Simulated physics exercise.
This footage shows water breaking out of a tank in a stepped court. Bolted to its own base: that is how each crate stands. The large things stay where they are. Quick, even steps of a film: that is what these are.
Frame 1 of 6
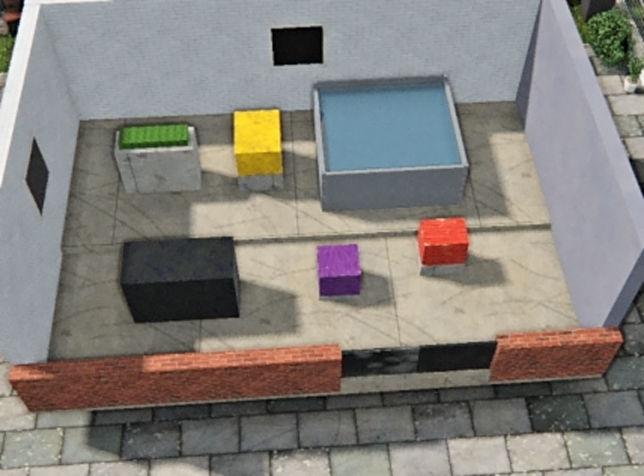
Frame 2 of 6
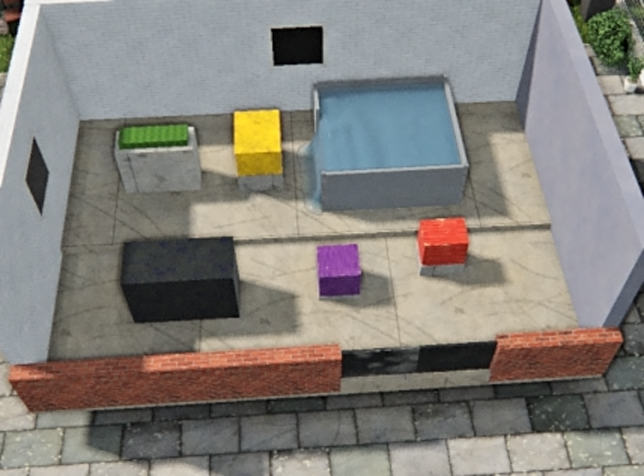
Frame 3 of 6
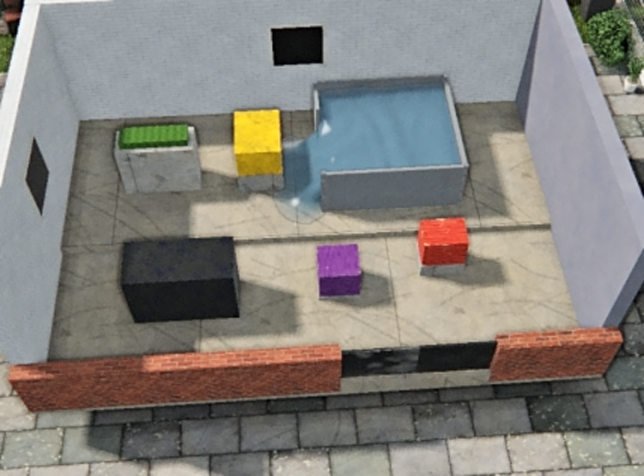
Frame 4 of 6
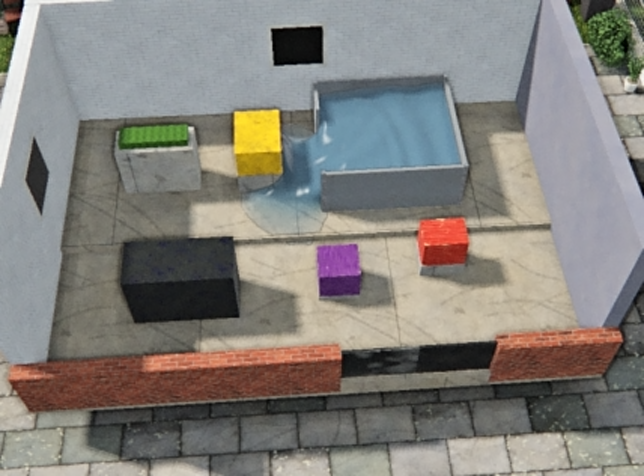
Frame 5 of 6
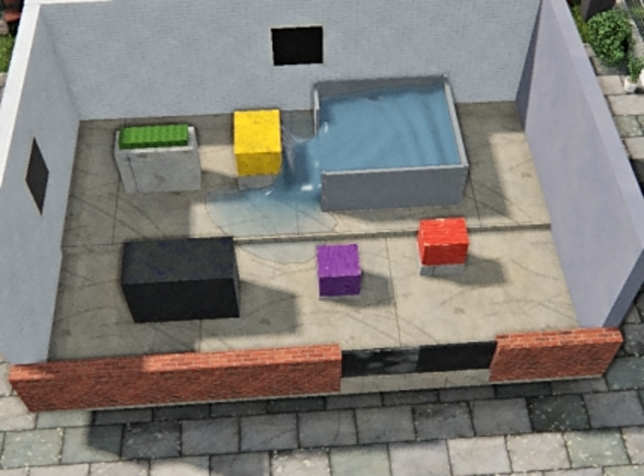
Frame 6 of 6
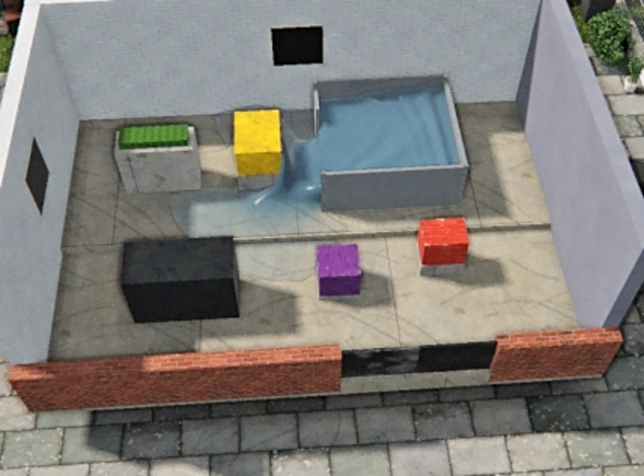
In a stepped court, water breaks out of a tank's left side and spreads leftward across the floor past the yellow crate.
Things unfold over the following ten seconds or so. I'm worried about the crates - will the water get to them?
Here is how it goes: The red crate is spared; the purple crate gets water on it; the yellow crate gets water on it.
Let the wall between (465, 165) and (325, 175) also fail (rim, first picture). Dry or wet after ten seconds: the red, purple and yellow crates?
The red crate gets drenched; the purple crate gets drenched; the yellow crate stays untouched.
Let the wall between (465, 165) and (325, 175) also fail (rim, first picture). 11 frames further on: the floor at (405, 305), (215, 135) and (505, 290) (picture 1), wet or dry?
Those three come out soaked, moisture-free and soaked, one after another.
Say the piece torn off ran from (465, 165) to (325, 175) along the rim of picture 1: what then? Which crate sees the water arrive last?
Last in line is the one in yellow.
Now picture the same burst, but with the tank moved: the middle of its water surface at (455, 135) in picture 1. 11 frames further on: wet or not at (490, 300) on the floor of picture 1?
By then that patch is left unwetted.
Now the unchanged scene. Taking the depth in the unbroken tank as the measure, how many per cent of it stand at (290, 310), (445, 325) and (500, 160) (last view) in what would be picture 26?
In order: Roughly 4, 4 and 2 in a hundred.
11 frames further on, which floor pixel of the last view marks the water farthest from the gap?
About (44, 386).
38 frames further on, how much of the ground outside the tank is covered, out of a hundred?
Around 95 percent of it.
A moment on, water covers 35 % of the floor; the red crate not reached, the purple crate water round its plinth, the yellow crate water round its plinth.
Next, water covers 55 % of the floor; the red crate not reached, the purple crate water round its plinth, the yellow crate water round its plinth.
Then, water covers 80 % of the floor; the red crate water round its plinth, the purple crate water round its plinth, the yellow crate water round its plinth.
Later, water covers 95 % of the floor; the red crate water round its plinth, the purple crate water round its plinth, the yellow crate water round its plinth.
In the end, water covers 100 % of the floor; the red crate stayed above the water, the purple crate was topped, the yellow crate was topped.
